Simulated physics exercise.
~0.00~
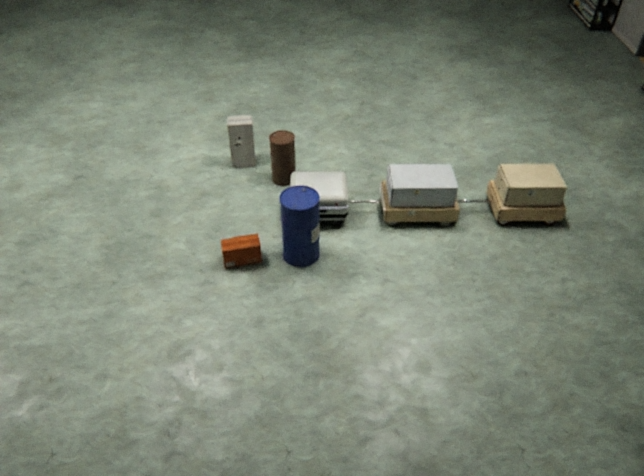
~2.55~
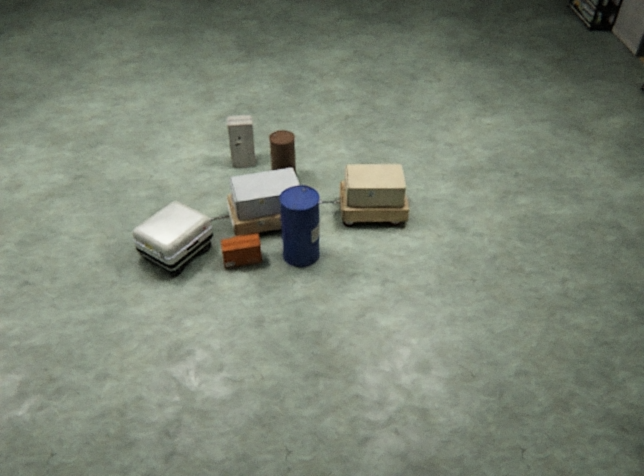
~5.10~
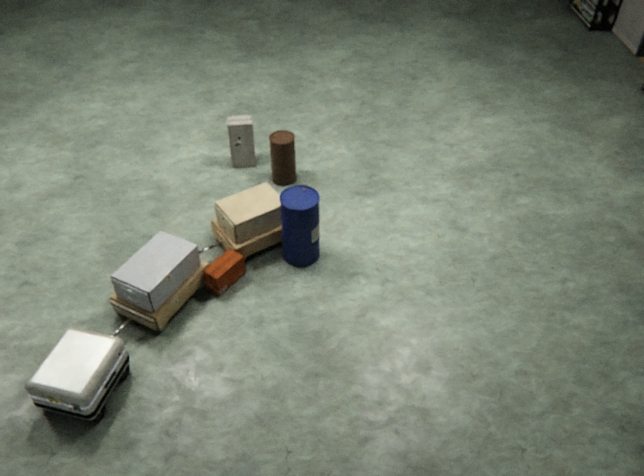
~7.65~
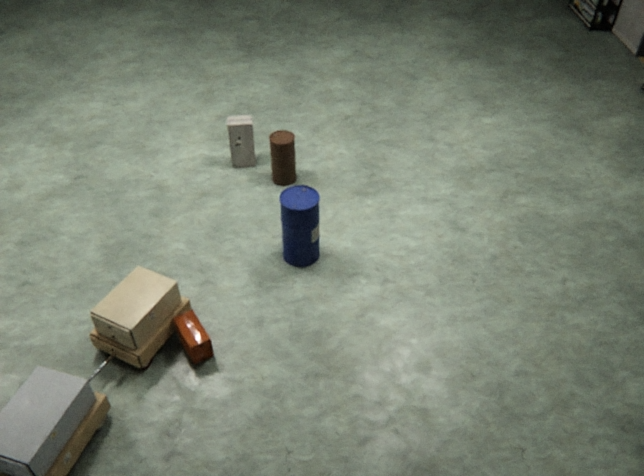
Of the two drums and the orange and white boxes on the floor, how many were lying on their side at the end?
None of them were on their side at the end. The orange box had been pushed toward the lower left but had not tipped over, and the two drums and the white box were still standing in place.
